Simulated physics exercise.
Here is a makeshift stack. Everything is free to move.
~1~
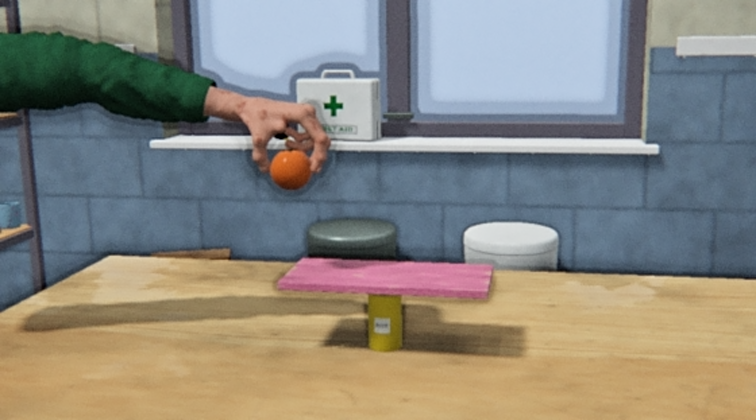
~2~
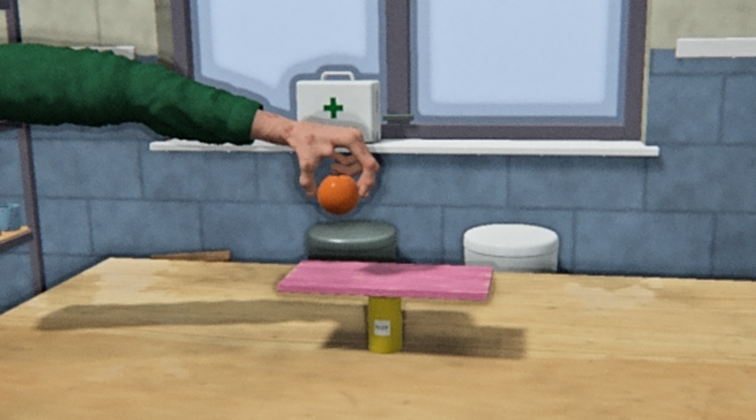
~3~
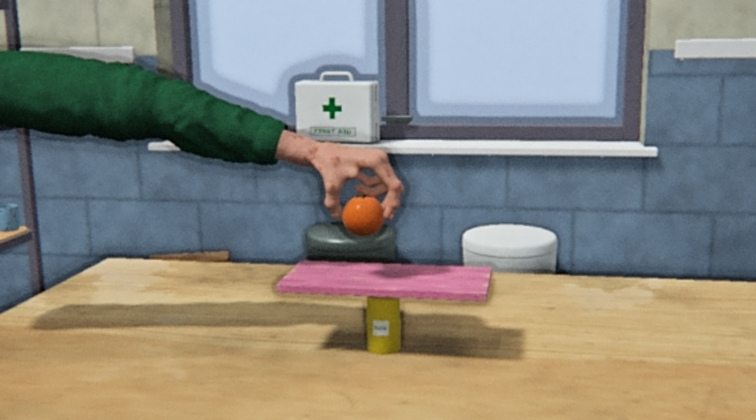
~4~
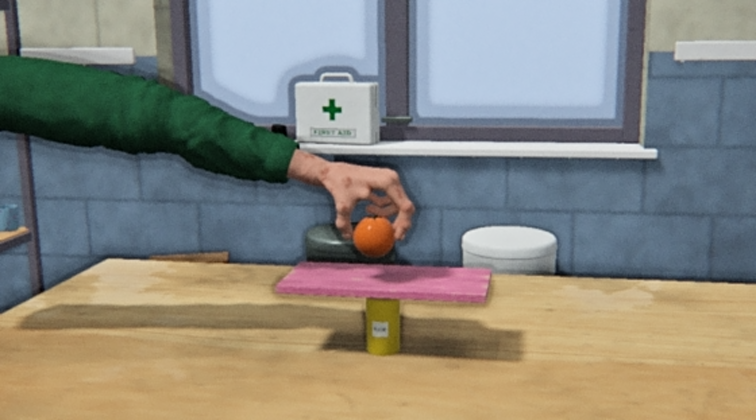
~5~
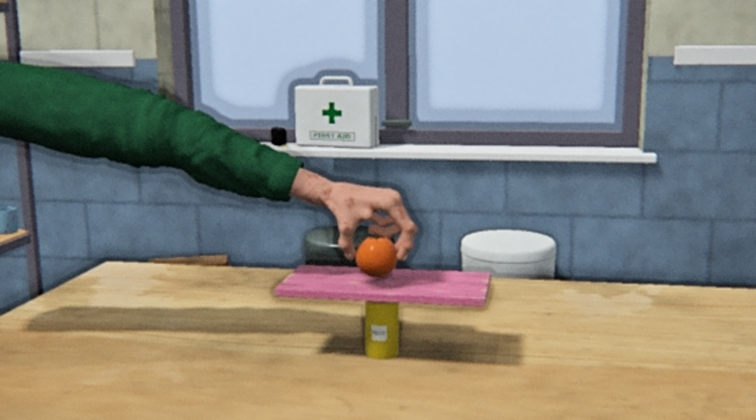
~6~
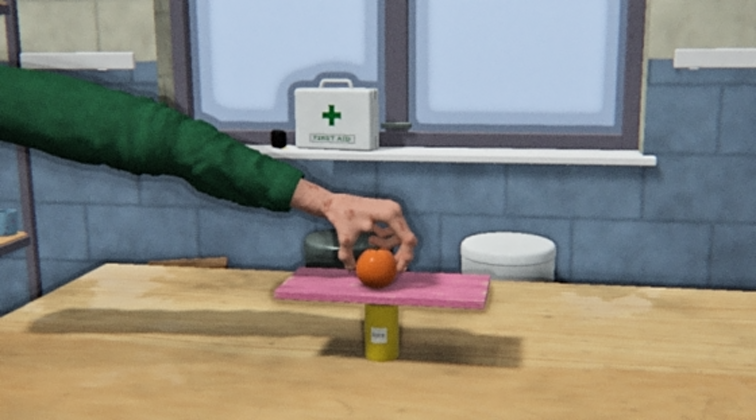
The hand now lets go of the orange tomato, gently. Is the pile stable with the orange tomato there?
Outcome: The stack keeps its balance.
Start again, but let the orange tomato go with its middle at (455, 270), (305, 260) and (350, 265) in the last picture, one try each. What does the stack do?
In the first case it loses its balance; in the second case it comes apart; in the third case it keeps its balance.
Then, 0.20 s after the last picture, nothing has stirred.
Then, 0.50 s after the last picture, orange tomato resting near (377, 268).
At rest, all 3 in place. Seen from the same camera at the end, orange tomato near (377, 268). The stack holds.
